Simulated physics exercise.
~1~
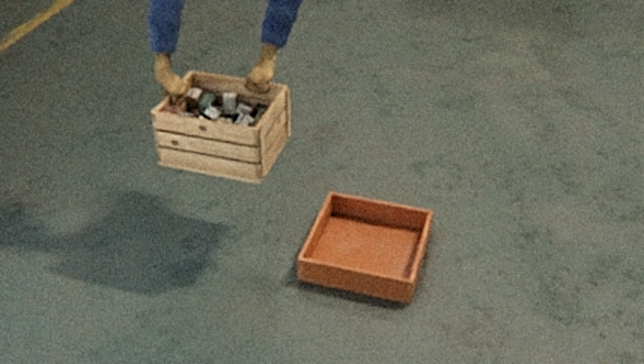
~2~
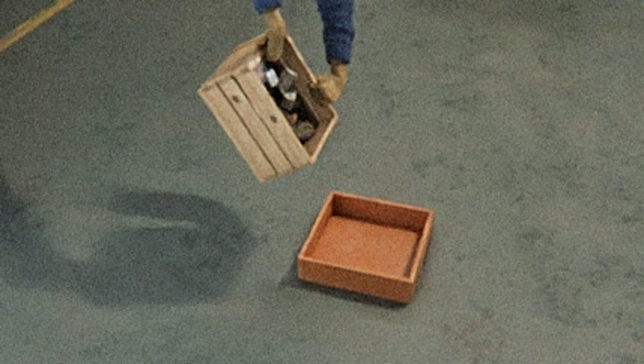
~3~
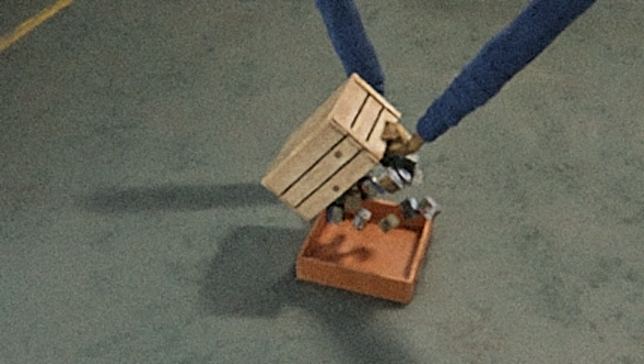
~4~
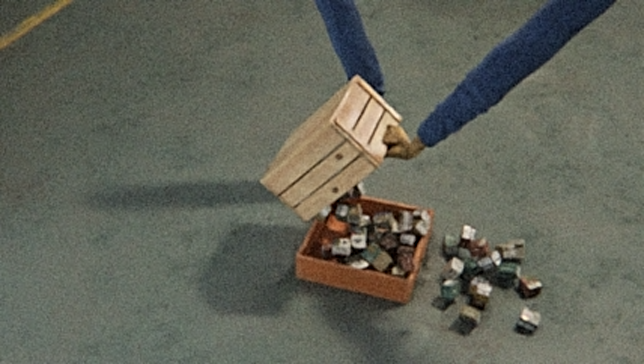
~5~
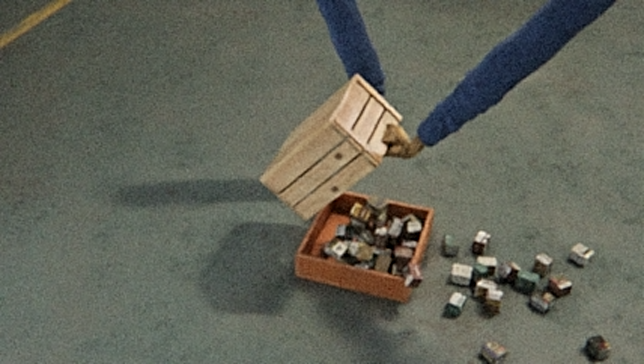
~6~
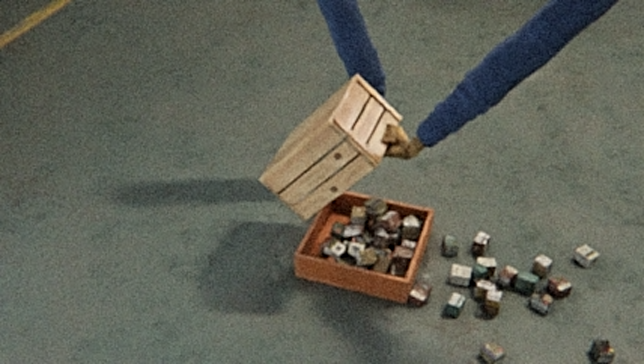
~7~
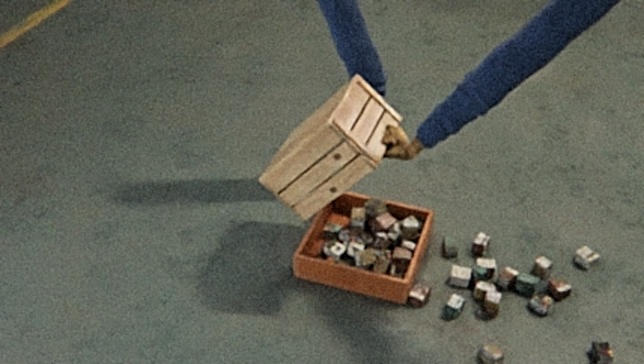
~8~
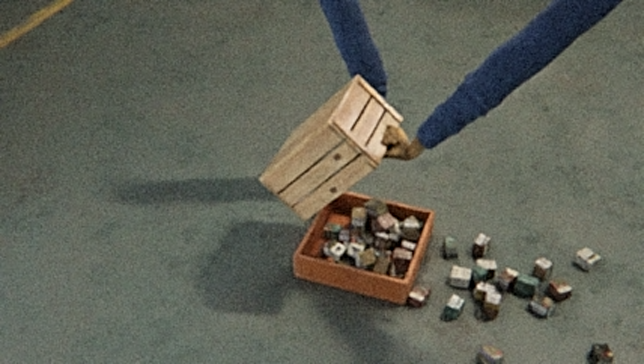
On a grey floor, two hands tip a crate of small blocks into an orange box, spilling some rightward.
